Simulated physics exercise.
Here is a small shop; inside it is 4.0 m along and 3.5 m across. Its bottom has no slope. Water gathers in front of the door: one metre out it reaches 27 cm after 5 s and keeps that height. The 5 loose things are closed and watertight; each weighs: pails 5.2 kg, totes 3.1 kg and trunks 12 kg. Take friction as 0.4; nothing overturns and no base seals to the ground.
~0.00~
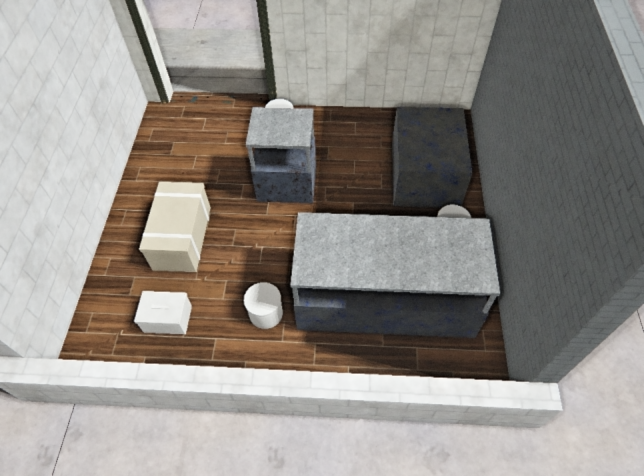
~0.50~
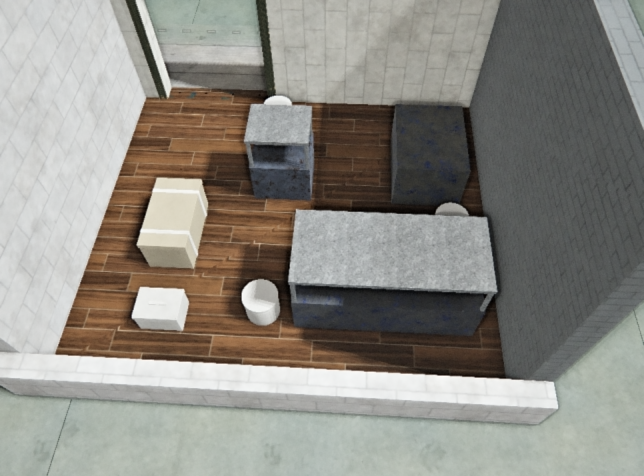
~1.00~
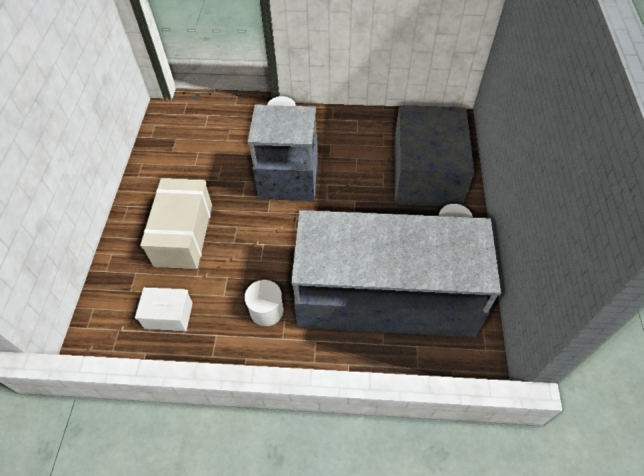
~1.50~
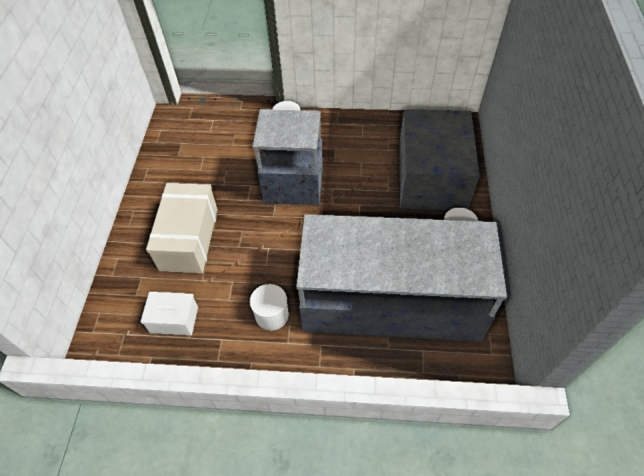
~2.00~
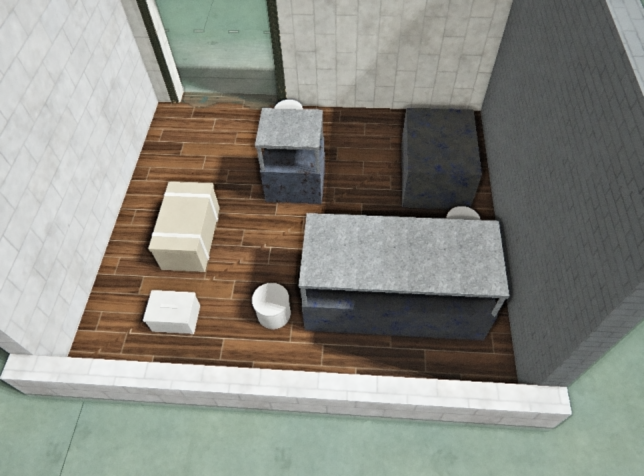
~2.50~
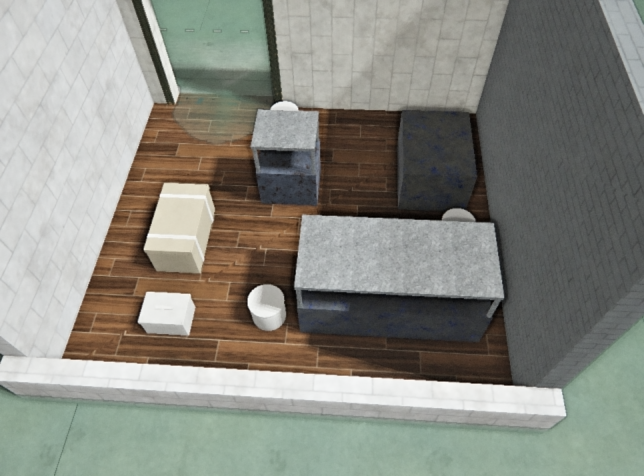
A thin sheet of water crept in at the doorway of a small wood-floored room, while the boxes, white buckets and gray counters inside all stayed put and the view swayed slightly.
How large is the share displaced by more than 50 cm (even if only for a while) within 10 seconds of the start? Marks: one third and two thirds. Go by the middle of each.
It is one to two thirds.
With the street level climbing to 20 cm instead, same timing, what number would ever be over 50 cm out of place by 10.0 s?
Then 3.
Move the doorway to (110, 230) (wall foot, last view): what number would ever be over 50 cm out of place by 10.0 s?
In that case 4 of them.
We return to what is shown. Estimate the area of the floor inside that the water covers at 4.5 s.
About 5.0 m2.
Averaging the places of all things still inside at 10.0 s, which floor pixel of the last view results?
At about (384, 255).
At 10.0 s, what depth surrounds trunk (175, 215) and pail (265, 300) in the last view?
About 10 and 19 cm.
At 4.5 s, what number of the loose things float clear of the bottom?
At that moment 0.
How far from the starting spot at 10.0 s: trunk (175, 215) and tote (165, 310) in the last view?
In that order: 100 cm, 250 cm.
After 3.5 s 0 of 5 are over 50 cm from their spots; 0 afloat.
After 4.5 s 0 of 5 are over 50 cm from their spots; 0 afloat.
After 7.0 s 2 of 5 are over 50 cm from their spots; 3 afloat.
After 10.0 s 3 of 5 are over 50 cm from their spots, and 3 have been at some point; 3 afloat.
